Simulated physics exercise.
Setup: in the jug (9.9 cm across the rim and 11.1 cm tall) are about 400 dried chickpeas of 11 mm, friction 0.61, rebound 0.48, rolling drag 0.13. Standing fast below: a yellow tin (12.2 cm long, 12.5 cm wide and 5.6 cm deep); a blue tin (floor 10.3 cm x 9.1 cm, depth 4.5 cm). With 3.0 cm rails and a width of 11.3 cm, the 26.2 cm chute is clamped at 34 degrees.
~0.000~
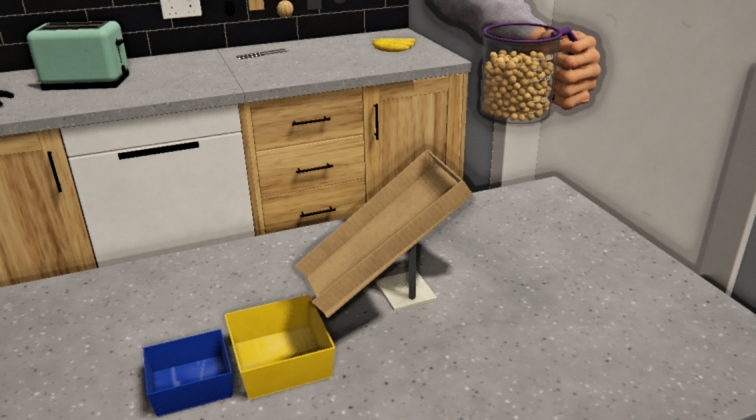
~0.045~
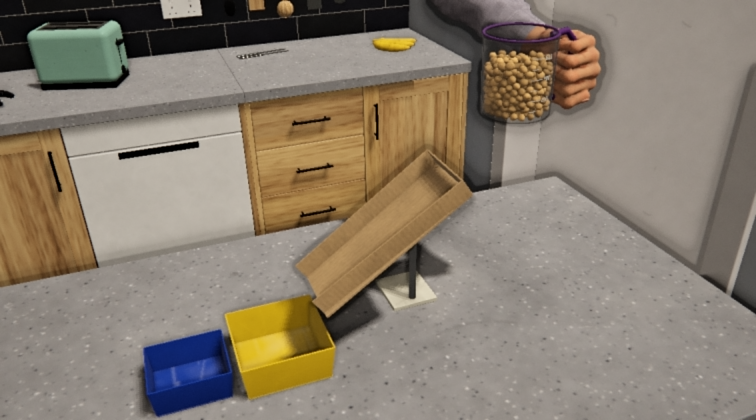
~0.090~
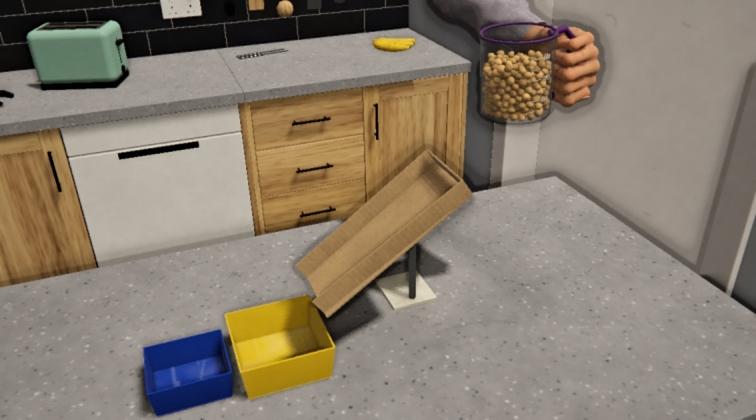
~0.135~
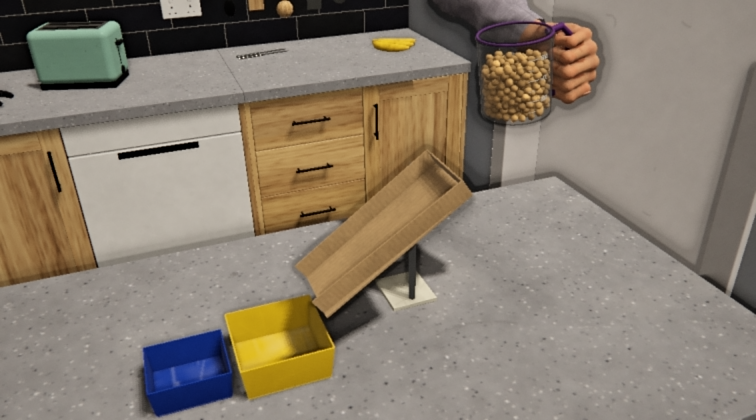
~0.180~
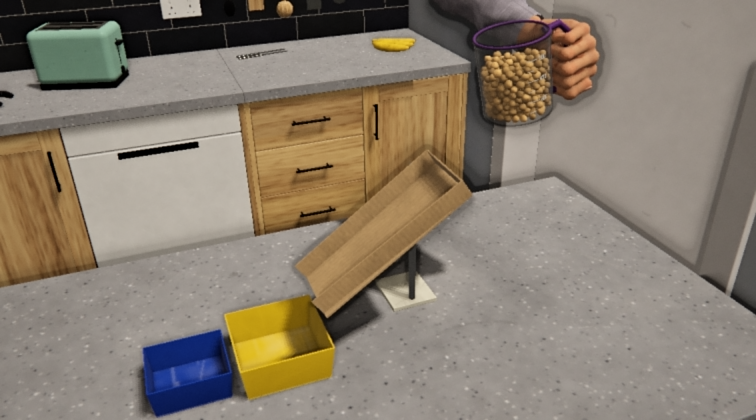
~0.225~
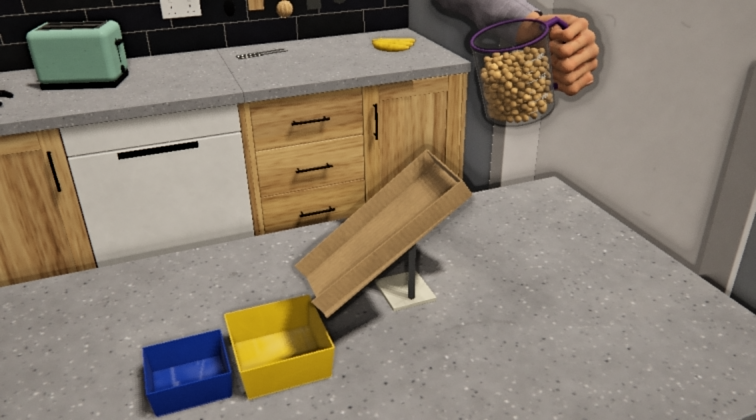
In this clip, a hand holds a clear jug of chickpeas above a counter with a sloping wooden chute, a yellow tin and a blue tin, then gradually tilts the jug slightly to the left while everything else stays still.
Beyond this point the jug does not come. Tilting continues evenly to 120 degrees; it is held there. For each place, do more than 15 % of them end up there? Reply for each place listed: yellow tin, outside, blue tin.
Yellow tin: No, outside everything: Yes, blue tin: No.
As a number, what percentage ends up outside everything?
That works out to near 100 in a hundred.
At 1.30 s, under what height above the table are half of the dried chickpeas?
Roughly 38 centimetres above the table.
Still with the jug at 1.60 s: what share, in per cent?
Near 25 in a hundred parts of the load.
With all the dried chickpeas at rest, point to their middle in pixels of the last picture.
Position: Approx. (465, 314).
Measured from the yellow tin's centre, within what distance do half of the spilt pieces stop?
I'd estimate close to 34 centimetres.
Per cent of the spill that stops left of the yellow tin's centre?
I'd put it near 0 per cent of the spill.
After 0.64 s, tilt 52 degrees; jug 100 %; middle of all pieces near (522, 80).
After 0.98 s, tilt 83 degrees; jug 100 %; middle of all pieces near (522, 78).
After 1.30 s, tilt 112 degrees; jug 85 %, slope 15 %; middle of all pieces near (511, 97).
After 1.60 s, tilt 120 degrees; jug 25 %, slope 40 %, outside 25 %, in the air 10 %; middle of all pieces near (479, 209).
At rest (2.8 s), jug 0 %, blue tin 0 %, slope 0 %, outside 100 %, yellow tin 0 %.
